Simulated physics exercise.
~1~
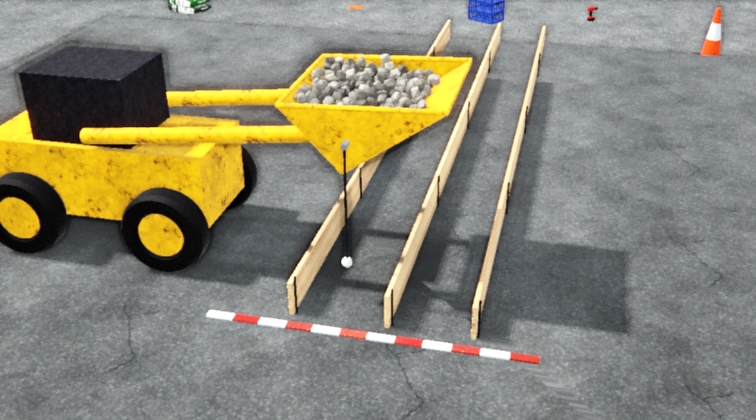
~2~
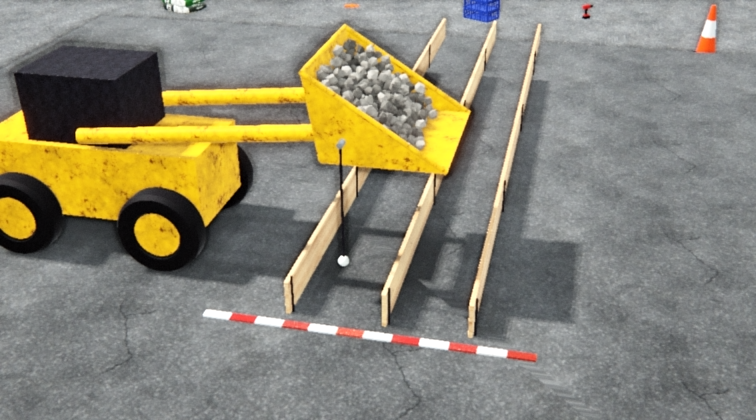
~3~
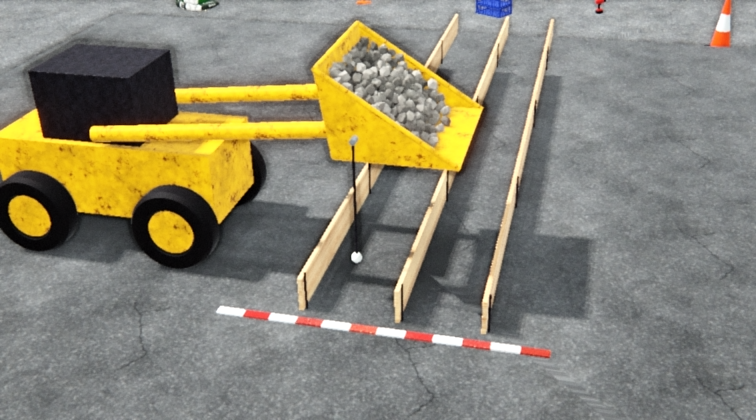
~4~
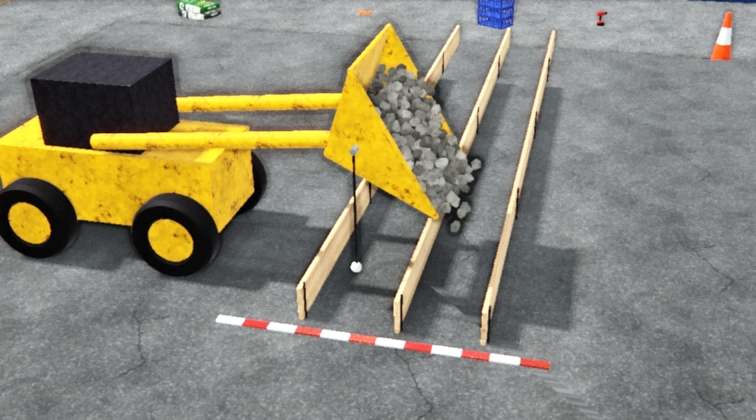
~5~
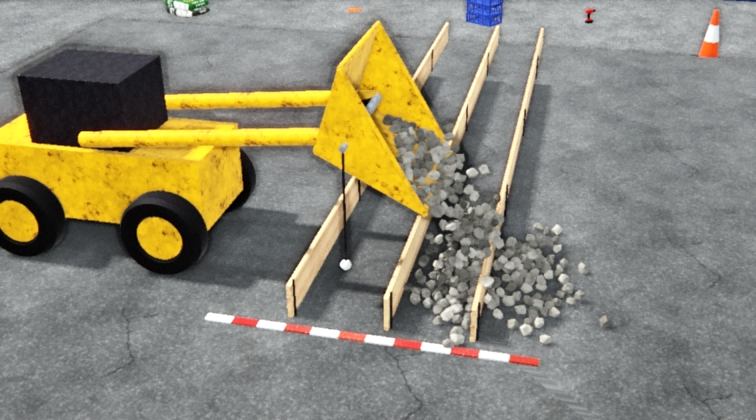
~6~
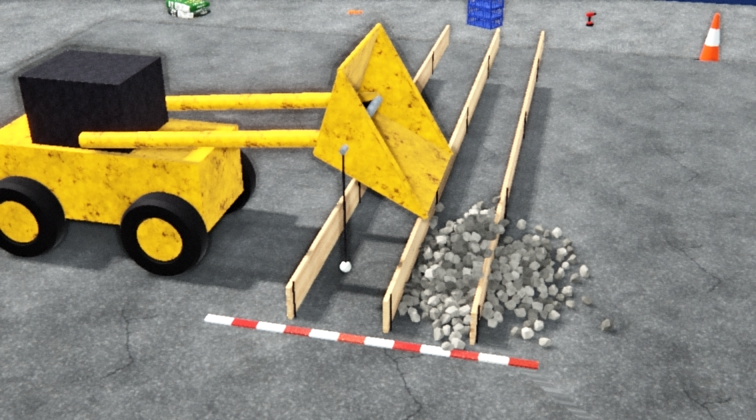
A yellow loader tilted its raised bucket of grey stones forward, paused, then tipped it further so they poured out over the wooden boards, ending in a heap around the right-hand board, some beyond it, with the bucket empty and still tipped.
